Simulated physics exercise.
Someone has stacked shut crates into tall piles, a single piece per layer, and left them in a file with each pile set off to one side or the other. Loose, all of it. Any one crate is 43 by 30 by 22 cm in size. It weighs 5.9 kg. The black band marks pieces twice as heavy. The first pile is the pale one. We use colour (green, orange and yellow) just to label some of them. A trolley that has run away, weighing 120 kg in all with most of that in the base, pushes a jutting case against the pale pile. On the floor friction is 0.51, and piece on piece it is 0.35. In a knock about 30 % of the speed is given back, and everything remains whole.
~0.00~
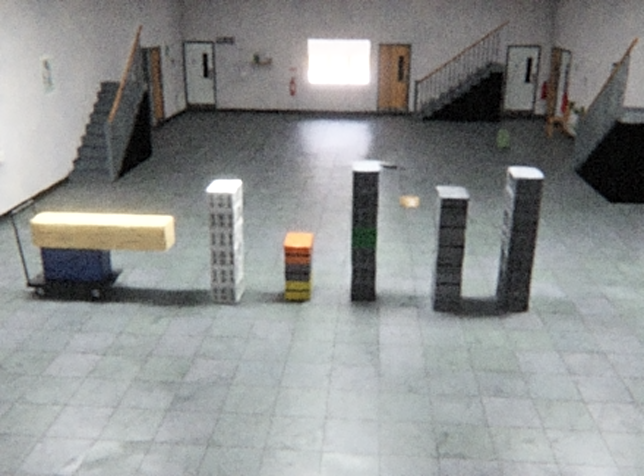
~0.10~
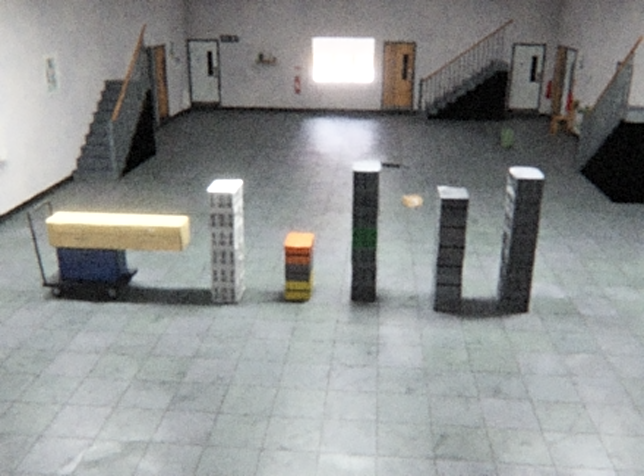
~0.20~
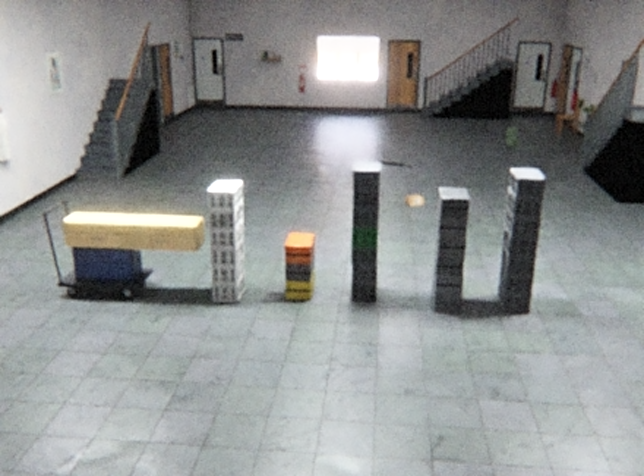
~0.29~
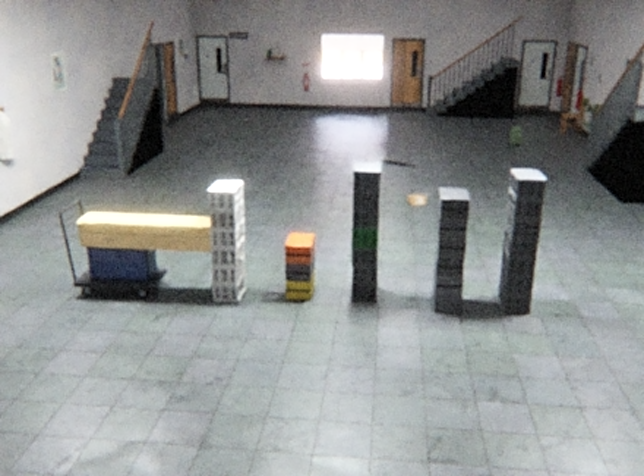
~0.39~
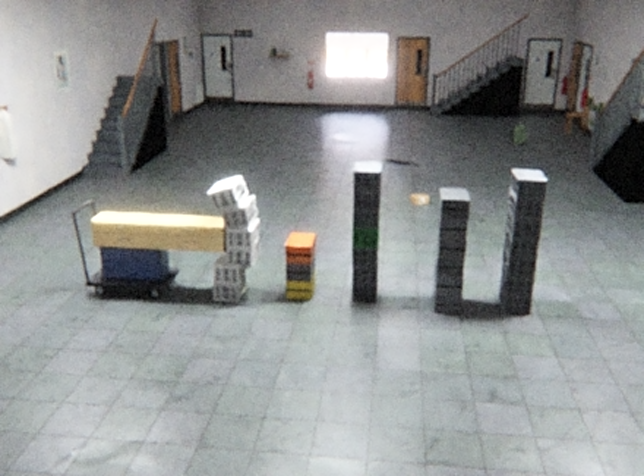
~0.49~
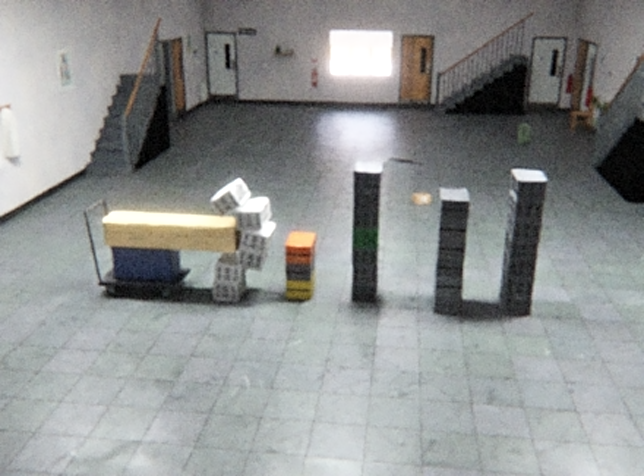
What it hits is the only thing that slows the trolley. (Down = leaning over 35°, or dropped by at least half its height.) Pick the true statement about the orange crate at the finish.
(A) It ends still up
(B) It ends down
It ends down.
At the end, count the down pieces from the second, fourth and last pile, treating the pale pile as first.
Each in turn: Second 1; fourth 0; last 0.
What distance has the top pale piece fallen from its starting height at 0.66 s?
I'd put it at close to 10 cm below where it started.
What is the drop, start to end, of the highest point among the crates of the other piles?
I'd say it's about 0 cm lower than before.
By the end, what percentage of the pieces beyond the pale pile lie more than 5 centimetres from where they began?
That makes 15 percent.
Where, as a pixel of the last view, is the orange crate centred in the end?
Look around pixel (341, 283) in the last frame.
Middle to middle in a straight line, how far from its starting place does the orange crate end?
Roughly 65 centimetres.
By 0.66 s, 4 of the pale pile down; none of the 23 other crates down, 1 disturbed; orange crate moved 46 mm.
By 1.02 s, 4 of the pale pile down; none of the 23 other crates down, 2 disturbed; orange crate tilted 25°, 10 cm lower.
By 1.74 s, 4 of the pale pile down; 1 of the 23 other crates down; orange crate 45 cm lower; green crate moved 32 mm.
When it is over (2.5 s), 4 of the pale pile down; 1 of the 23 other crates down; orange crate 45 cm lower; green crate moved 32 mm; yellow crate moved 10 cm. In pixels of the last frame, middles, orange crate near (341, 283), green crate near (369, 232).
